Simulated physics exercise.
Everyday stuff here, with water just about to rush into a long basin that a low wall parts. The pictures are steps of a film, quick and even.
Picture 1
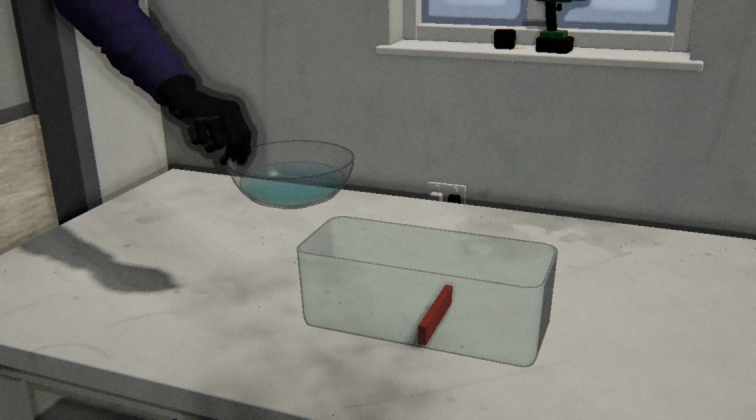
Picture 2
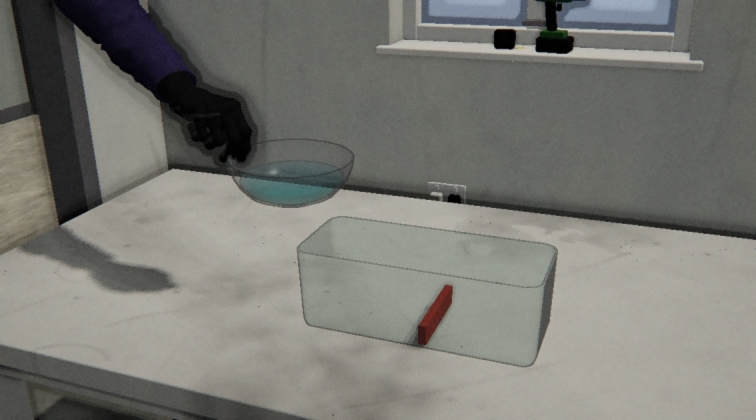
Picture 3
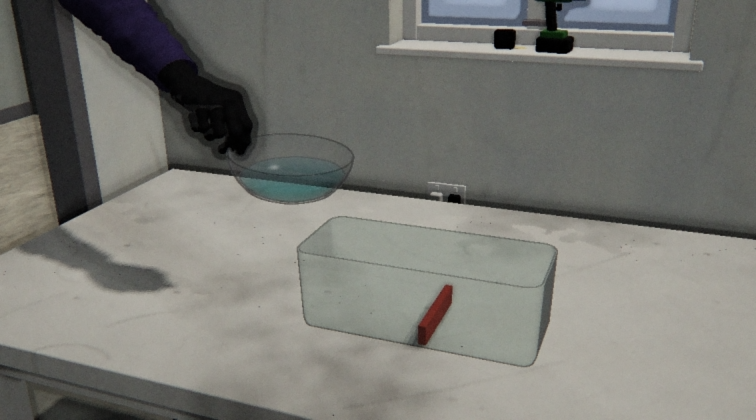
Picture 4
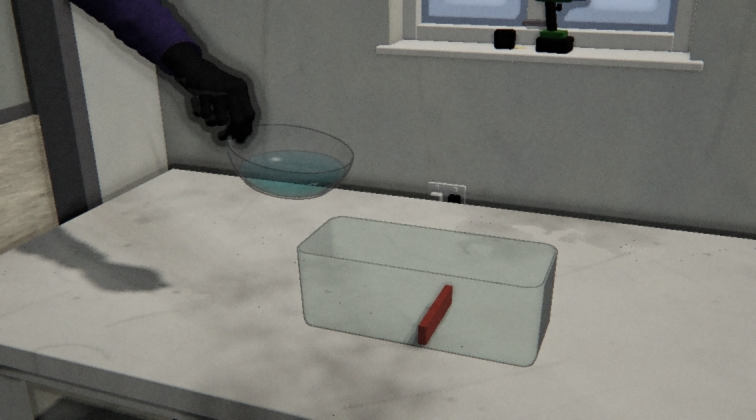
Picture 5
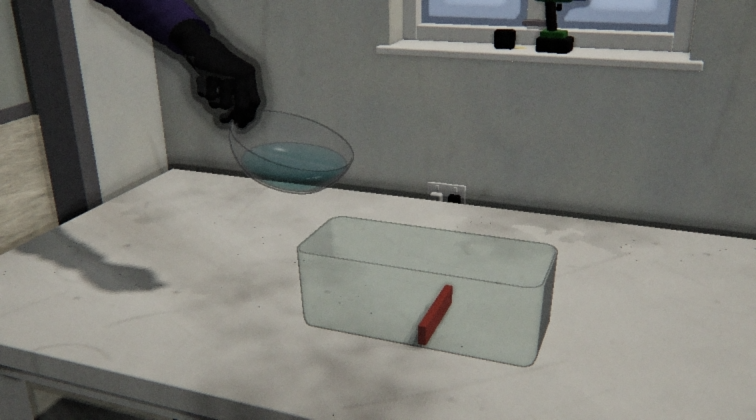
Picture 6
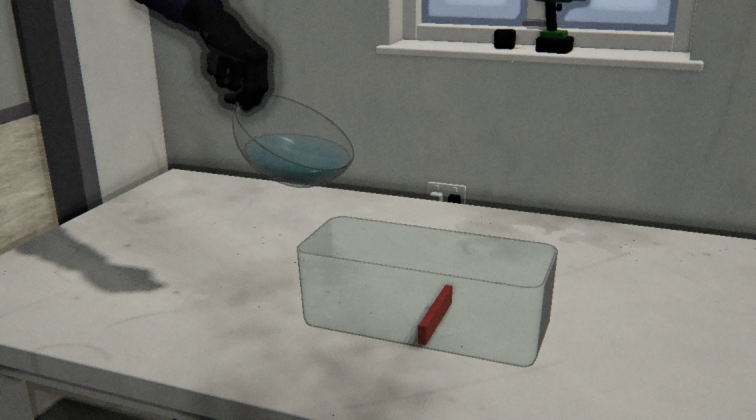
To begin with, a black-gloved hand holds a clear bowl of blue liquid level above a table, beside a long, clear basin with a low red wall inside. The hand then rises, tilting the bowl gradually and then more steeply to the right, while the basin stays still.
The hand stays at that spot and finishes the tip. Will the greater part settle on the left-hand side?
Yes, on the left-hand side.
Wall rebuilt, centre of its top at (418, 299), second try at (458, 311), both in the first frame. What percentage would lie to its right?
Around 60 per cent for the first, around 15 per cent for the second.
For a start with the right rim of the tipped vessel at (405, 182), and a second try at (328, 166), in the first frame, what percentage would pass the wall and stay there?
In turn 80 and 20 in a hundred.
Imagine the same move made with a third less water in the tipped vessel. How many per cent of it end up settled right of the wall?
About 5 %.
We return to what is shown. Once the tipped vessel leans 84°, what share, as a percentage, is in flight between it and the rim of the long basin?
Estimate: 65 per cent, roughly.
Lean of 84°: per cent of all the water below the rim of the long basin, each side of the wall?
Left side: 20 in a hundred; right side: 0 in a hundred.
A moment on, the tilt is 84° and 19 per cent is still to pour, 18 is left of the wall and 0 right of it.
Next, the tilt is 99° and 0 per cent is still to pour, 80 is left of the wall and 15 right of it.
Then the tilt is 99° and 0 per cent is still to pour, 81 is left of the wall and 16 right of it.
Later the tilt is 99° and 0 per cent is still to pour, 80 is left of the wall and 17 right of it.
At rest 80 per cent lies left of the wall, 17 right of it and 3 outside.
